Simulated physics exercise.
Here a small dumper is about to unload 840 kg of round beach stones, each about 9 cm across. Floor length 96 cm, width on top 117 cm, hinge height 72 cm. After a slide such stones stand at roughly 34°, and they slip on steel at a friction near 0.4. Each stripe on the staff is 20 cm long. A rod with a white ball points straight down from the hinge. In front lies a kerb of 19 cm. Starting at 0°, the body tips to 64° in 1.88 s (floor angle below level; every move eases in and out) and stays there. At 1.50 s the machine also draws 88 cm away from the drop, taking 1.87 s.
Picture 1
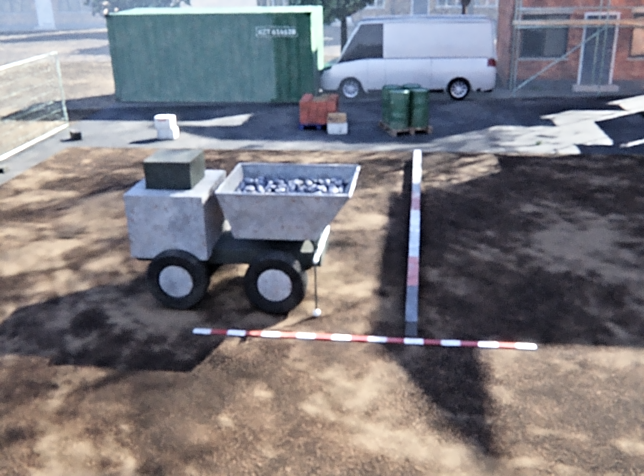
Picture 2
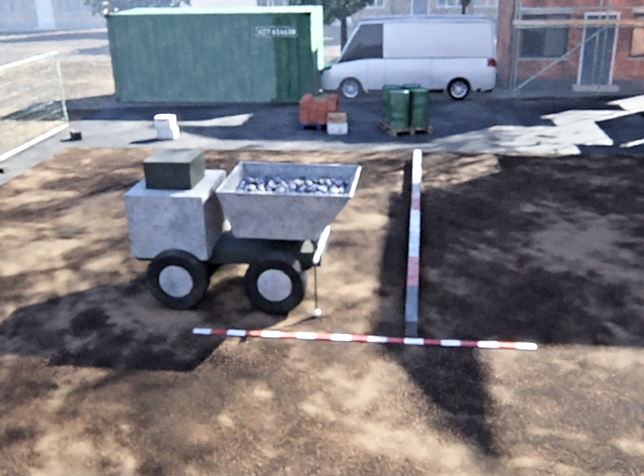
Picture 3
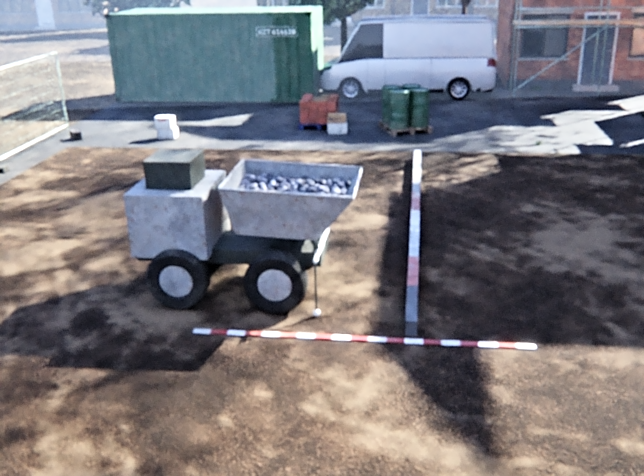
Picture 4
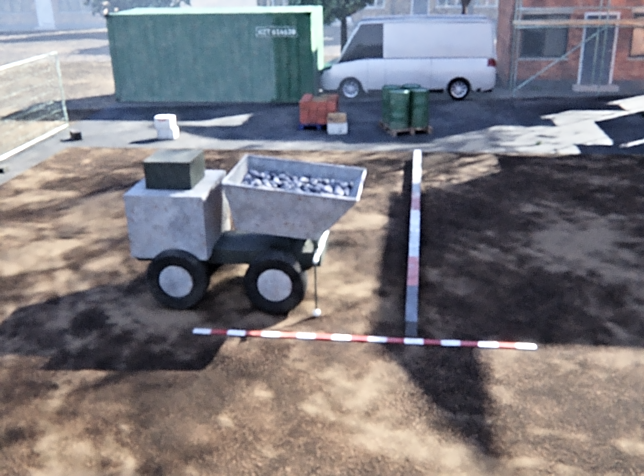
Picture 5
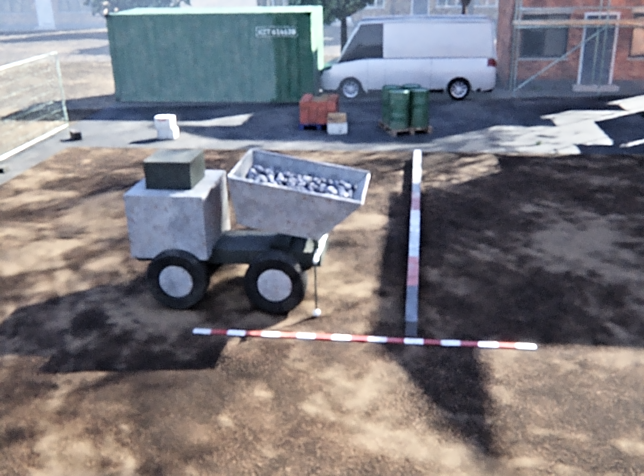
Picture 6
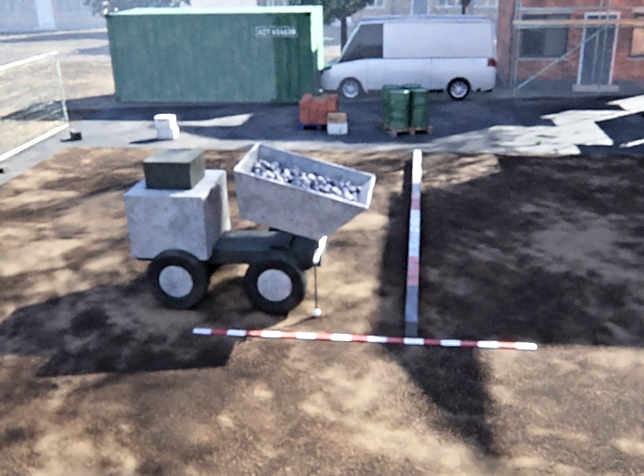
On a patch of bare ground near a green container and a parked van, a small grey dumper stood still while its body, full of round stones, slowly tilted down towards the right.
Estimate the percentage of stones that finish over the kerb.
Roughly 30 per cent ends over the kerb.
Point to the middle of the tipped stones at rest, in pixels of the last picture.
Near (385, 292).
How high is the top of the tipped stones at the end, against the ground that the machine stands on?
Some 32 cm above that level.
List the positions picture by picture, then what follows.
In the first picture, lip at (350, 196), floor tilted 0°, highest stones at (295, 184).
In the second picture, the body is at 1°, its lip at (351, 197); the top of the load is at (288, 184).
In the third picture, the body is at 3°, its lip at (353, 198); the top of the load is at (276, 182).
In the fourth picture, the body is at 6°, its lip at (357, 201); the top of the load is at (263, 177).
In the fifth picture, lip at (362, 204), floor tilted 10°, highest stones at (263, 173).
In the sixth picture, the body is at 15°, its lip at (367, 208); the top of the load is at (261, 168).
A little later the floor is at 54°; 100 % in the body; the foremost stones are at (388, 234).
Then the floor is at 64°; 73 % in the body, 17 % on this side of the kerb, 10 % over the kerb; the foremost stones are at (453, 301).
Later still the floor is at 64°; 17 % in the body, 53 % on this side of the kerb, 30 % over the kerb; the foremost stones are at (579, 307).
In the end the floor is at 64°; 0 % in the body, 70 % on this side of the kerb, 30 % over the kerb; the foremost stones are at (579, 307).
